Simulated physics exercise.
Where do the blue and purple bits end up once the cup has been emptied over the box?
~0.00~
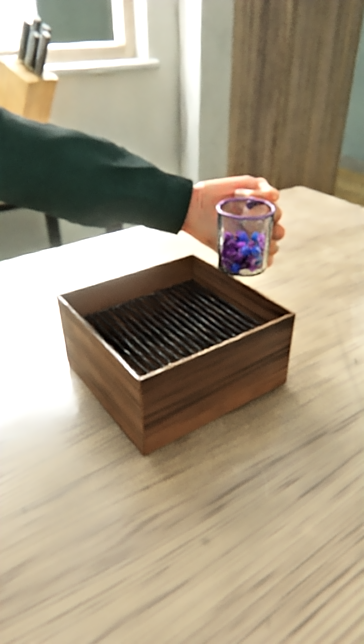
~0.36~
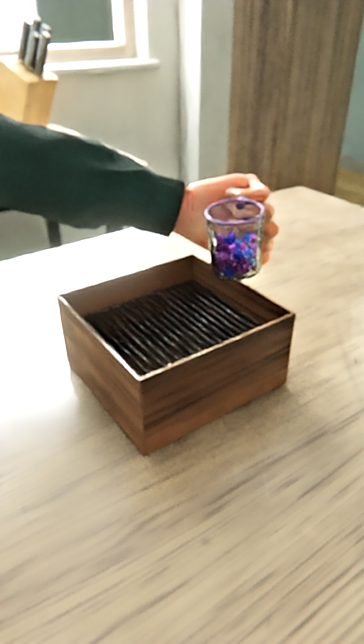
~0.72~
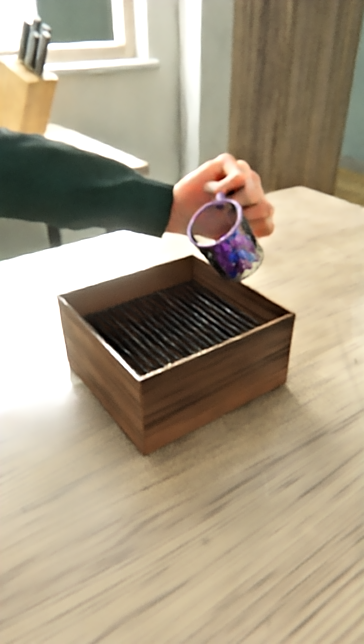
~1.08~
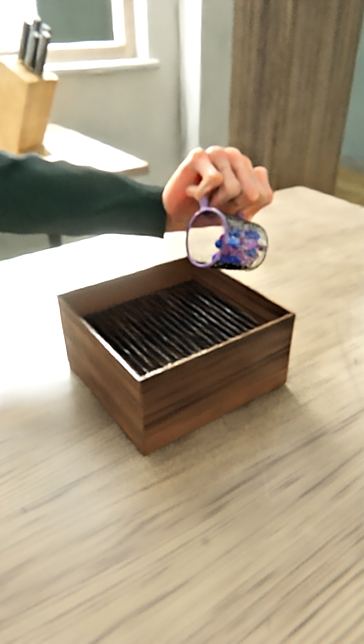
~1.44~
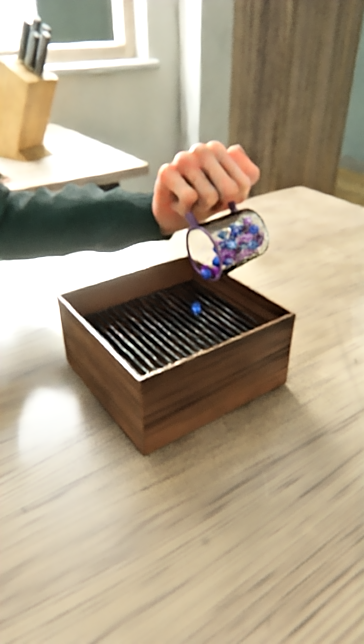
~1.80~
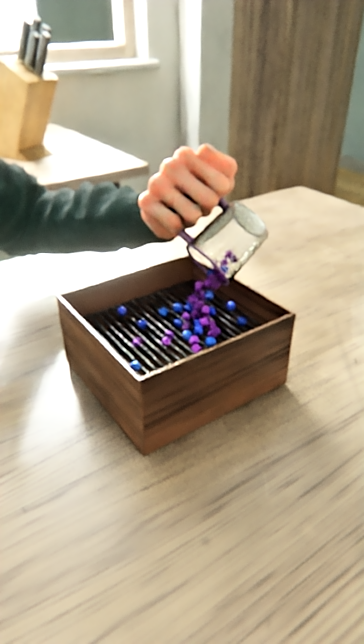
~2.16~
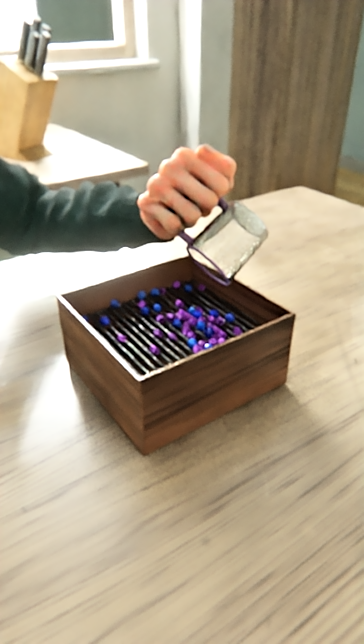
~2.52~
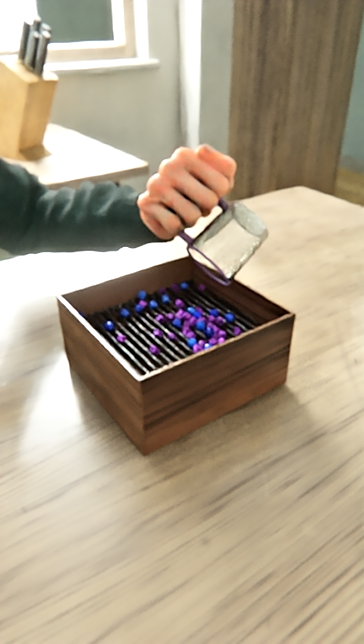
Both the blue and the purple bits are held back by the grille and come to rest on top of its bars.
In a bright room with a window and a knife block at the back left, a pale wooden table is seen from slightly above by a still camera. An open brown wooden box stands on it, with a dark grille of thin bars across its inside. A hand in a dark green sleeve holds a clear cup of blue and purple bits above the box's far right side. The hand moves slightly left and tips the cup until the bits tumble out. They scatter over the bars and settle there, blue and purple together, while the emptied cup stays tilted above.
